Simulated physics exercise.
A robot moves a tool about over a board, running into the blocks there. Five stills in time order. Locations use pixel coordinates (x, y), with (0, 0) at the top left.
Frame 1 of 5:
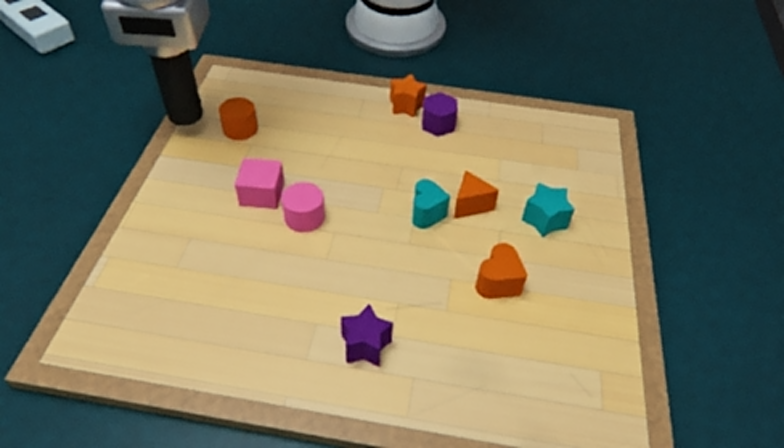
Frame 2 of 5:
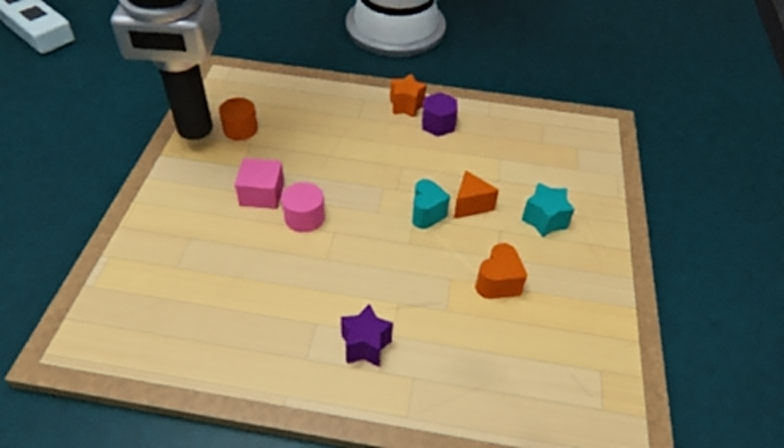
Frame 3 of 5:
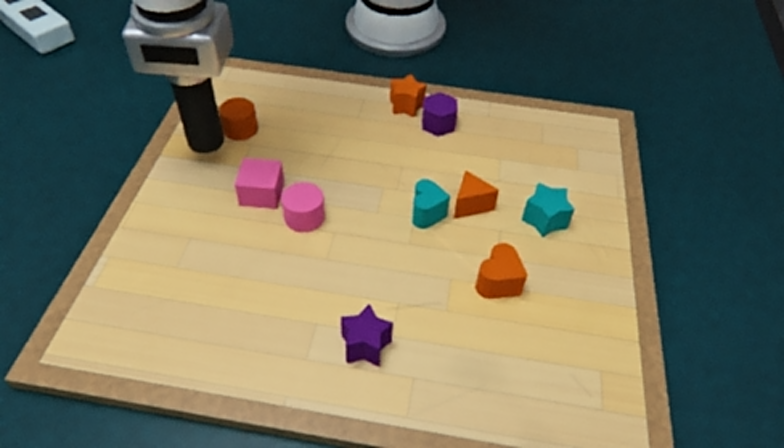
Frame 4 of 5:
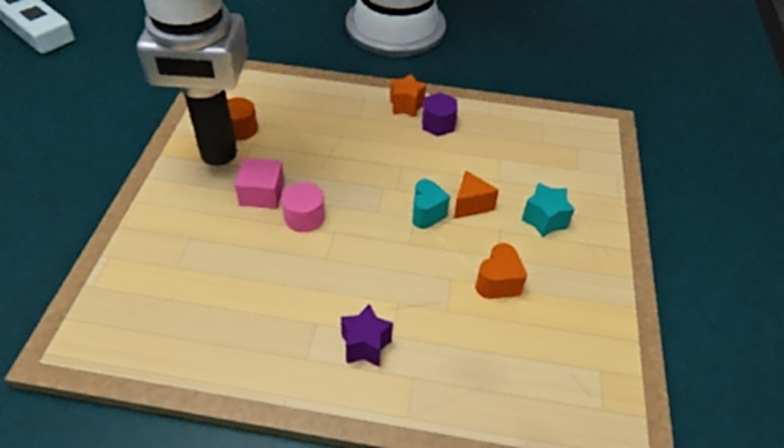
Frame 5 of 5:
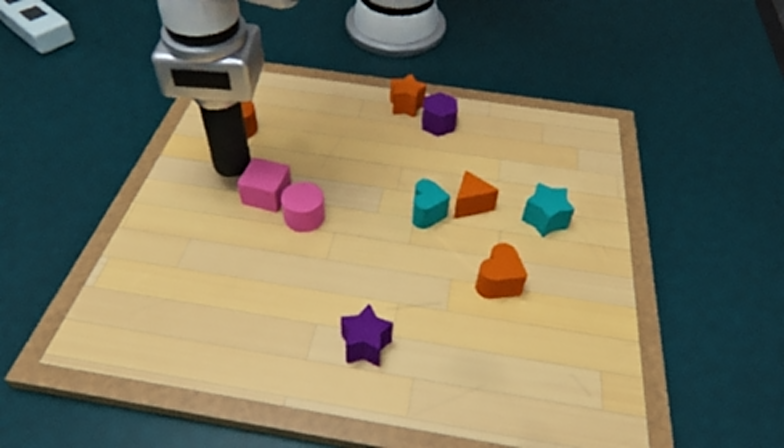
A robotic arm with a silver fitting and black cylindrical tool stands over the upper left of a pale wooden board on a dark teal surface, seen from above at an angle. Orange, purple and turquoise blocks lie across the board, with a pink square block and pink disc left of centre. The tool slides down and right past the orange cylinder, nudging the pink square block slightly right, while the camera stays still.
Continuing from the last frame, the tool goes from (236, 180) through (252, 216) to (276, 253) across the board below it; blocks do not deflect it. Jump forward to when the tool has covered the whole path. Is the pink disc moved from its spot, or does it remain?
The answer is that it is displaced.
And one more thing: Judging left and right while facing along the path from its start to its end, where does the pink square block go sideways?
The pink square block is shifted sideways to the left, facing along the path from start to end.
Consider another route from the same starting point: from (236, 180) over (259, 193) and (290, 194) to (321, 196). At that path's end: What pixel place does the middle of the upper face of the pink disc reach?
In the picture, it is at (354, 230).
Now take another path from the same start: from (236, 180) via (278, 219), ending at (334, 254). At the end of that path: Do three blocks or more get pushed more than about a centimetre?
No, it doesn't check out.
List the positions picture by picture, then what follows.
The first frame shows tool tip (186, 115); block tops, orange disc (237, 108); pink square block (259, 173); pink disc (302, 197).
The second frame shows tool (195, 129); blocks unchanged.
The third frame shows tool (206, 142); blocks unchanged.
The fourth frame shows tool (219, 154); blocks unchanged.
The fifth frame shows tool (233, 165); orange disc partly hidden; pink square block (264, 174); pink disc (302, 197).
The first path, step by step. One third of the way, tool (243, 189); pink square block (281, 189); pink disc (319, 203).
Two thirds of the way, tool (256, 214); pink square block (295, 201), turned 30° anticlockwise; pink disc (340, 205).
At the end, tool (273, 239); orange disc in place; pink square block (302, 205), turned 50° anticlockwise; pink disc (349, 203).
